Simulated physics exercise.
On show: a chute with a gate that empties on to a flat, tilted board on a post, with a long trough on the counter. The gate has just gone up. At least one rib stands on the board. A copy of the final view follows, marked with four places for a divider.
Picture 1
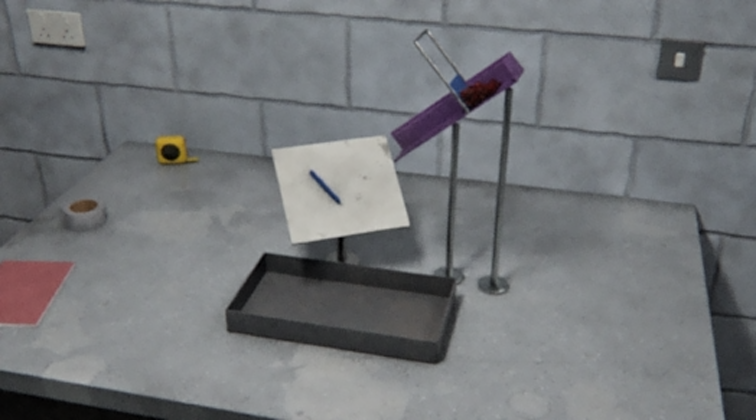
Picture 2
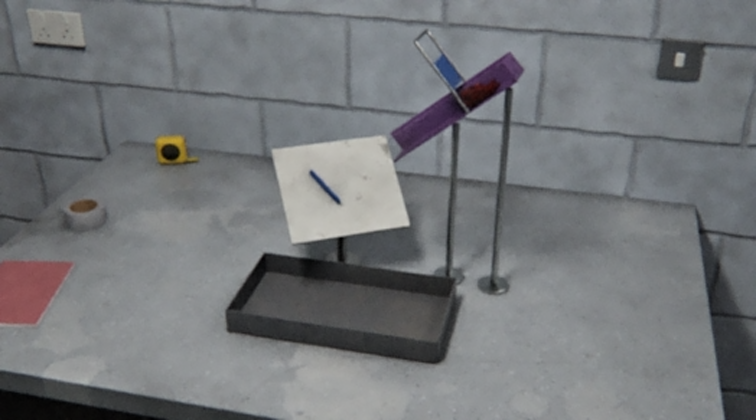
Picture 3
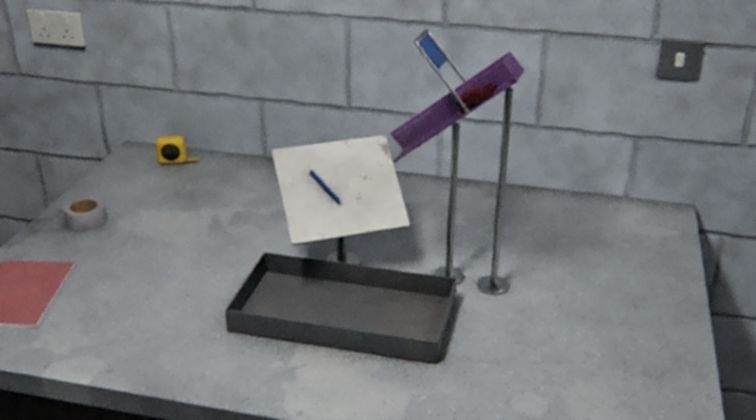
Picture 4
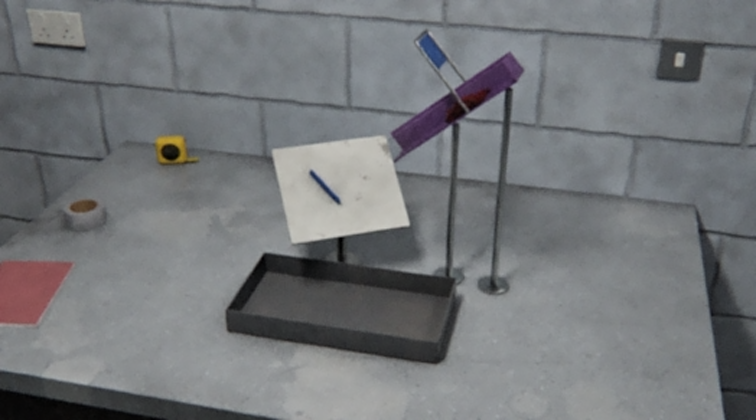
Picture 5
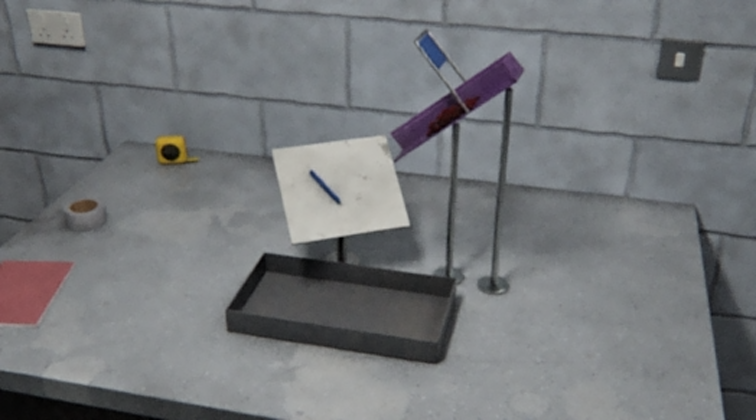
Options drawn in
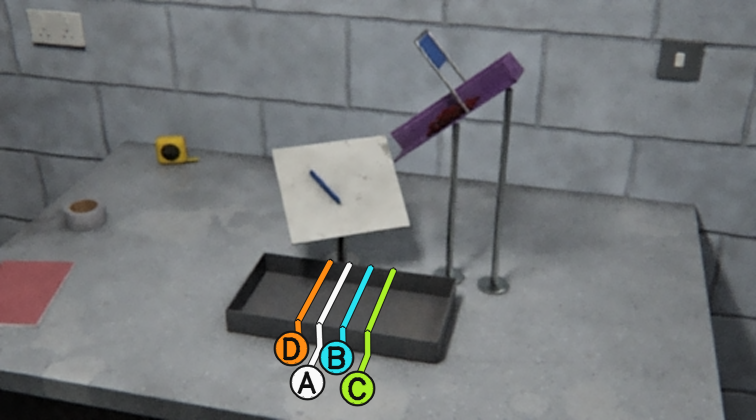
We see a blue gate rise at the upper end of a sloping purple chute, above a tilted white board and an empty dark tray, and then a clump of dark red pieces slides partway down the chute.
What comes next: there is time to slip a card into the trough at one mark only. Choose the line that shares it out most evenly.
B is best.
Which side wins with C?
The left side.
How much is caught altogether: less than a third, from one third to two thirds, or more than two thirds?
It is more than two thirds.
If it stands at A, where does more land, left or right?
The right side.
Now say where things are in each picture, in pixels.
In the first picture, load behind the gate (477, 90), kidney beans; lip of the chute (398, 156), sloping fairly steeply.
In the second picture, middle of the board (341, 187), tilted fairly steeply; middle of its low edge (352, 234); of its high edge (329, 142).
In the third picture, front corners of the trough (226, 310) and (437, 342), empty; front of the load (463, 106).
In the fourth picture, middle of the load (463, 102); its front (447, 121), roughly a quarter of the way to the lip; rib from (311, 170) to (340, 201).
In the fifth picture, middle of the load (451, 112); its front (428, 134), roughly half of the way to the lip.
On the marked copy, line A crosses the front rim at (319, 324); line B crosses the front rim at (342, 328); line C crosses the front rim at (367, 331); line D crosses the front rim at (298, 321).
With A, of what is caught, about a tenth on the left of the divider, the larger part on the right.
With B, of what is caught, roughly half on the left of the divider, roughly half on the right.
With C, of what is caught, the larger part on the left of the divider, about a tenth on the right.
With D, of what is caught, about a tenth on the left of the divider, almost all on the right.
